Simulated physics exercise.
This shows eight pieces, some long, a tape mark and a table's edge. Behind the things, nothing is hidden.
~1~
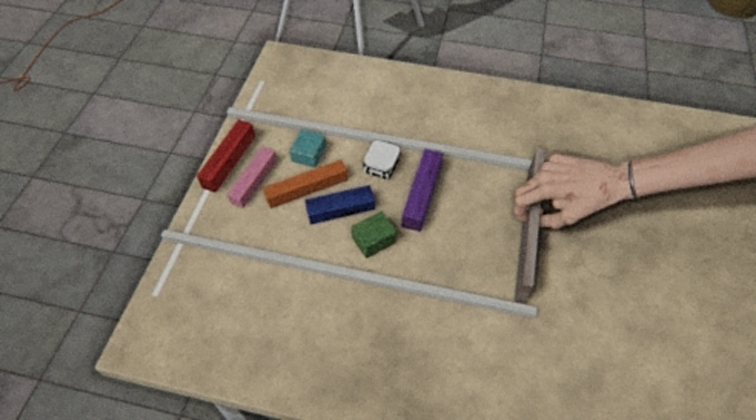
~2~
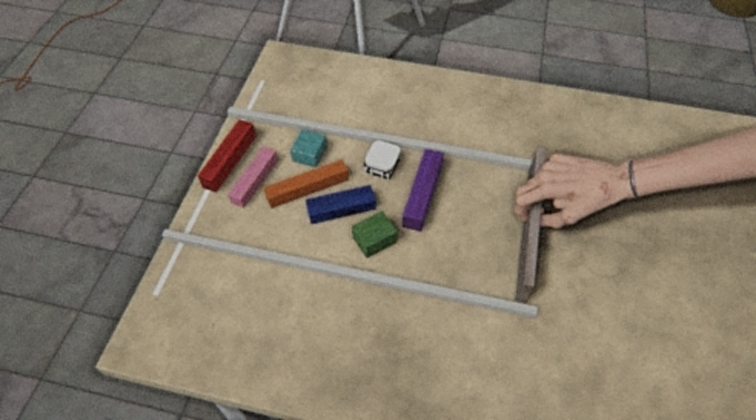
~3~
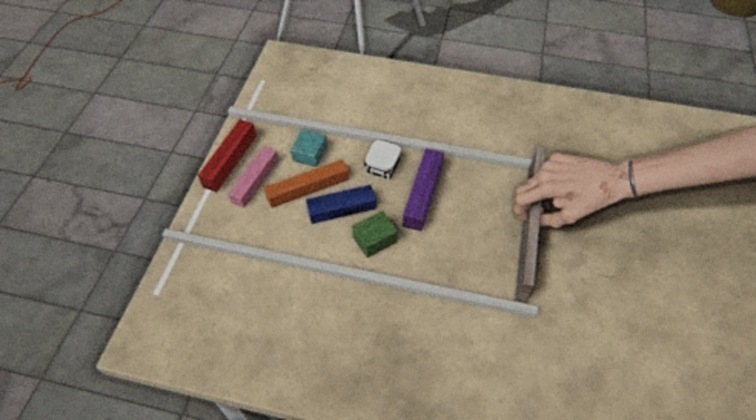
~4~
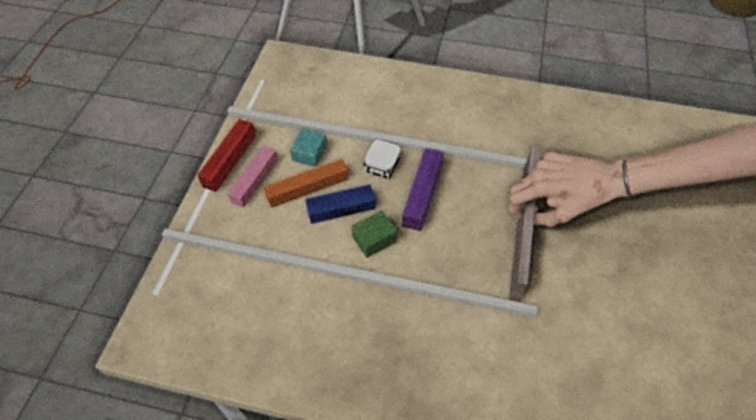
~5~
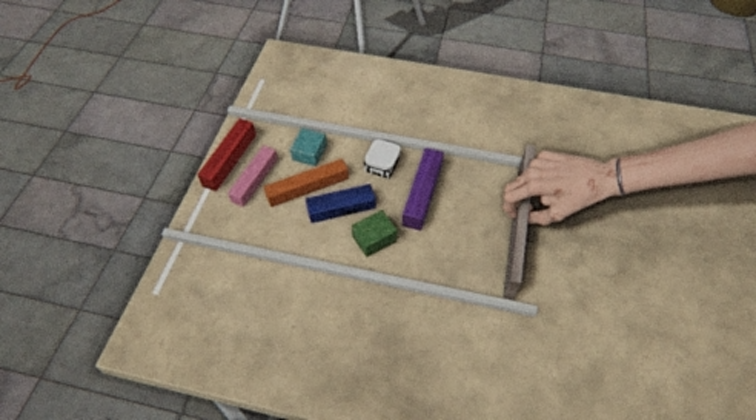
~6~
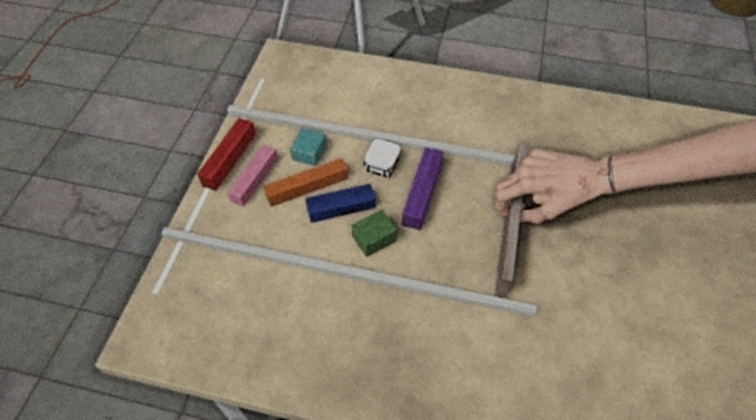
On a table, a hand slides a board slightly left between two rails toward coloured blocks and sticks, which stay still.
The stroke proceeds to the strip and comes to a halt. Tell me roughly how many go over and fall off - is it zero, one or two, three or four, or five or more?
Roughly five or more fall off.
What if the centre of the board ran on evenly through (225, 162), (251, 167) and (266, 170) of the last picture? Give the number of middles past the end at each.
6; 3; 1.
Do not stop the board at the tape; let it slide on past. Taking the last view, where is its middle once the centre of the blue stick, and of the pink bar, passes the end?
Around (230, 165) first and around (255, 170) second.
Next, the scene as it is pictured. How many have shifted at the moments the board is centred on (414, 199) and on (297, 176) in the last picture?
First 1 and then 8.
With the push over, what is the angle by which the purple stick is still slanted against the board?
Roughly 0 degrees.
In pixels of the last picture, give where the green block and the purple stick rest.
Roughly (181, 203), and the other roughly (214, 148).
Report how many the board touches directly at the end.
2 of them.
A little later, none off yet; red stick at rest near (228, 153); pink bar at rest near (254, 175); turquoise block at rest near (309, 147).
Next, none off yet; red stick at rest near (228, 153); pink bar at rest near (254, 175); turquoise block shifted a little near (293, 144).
Later still, none off yet; red stick tilted well over near (193, 149); pink bar shifted about its own width near (209, 164); turquoise block shifted well along near (228, 128).
When it is over, the number that fall off is five or more; down, white case, blue stick, orange bar, turquoise block, pink bar and red stick.
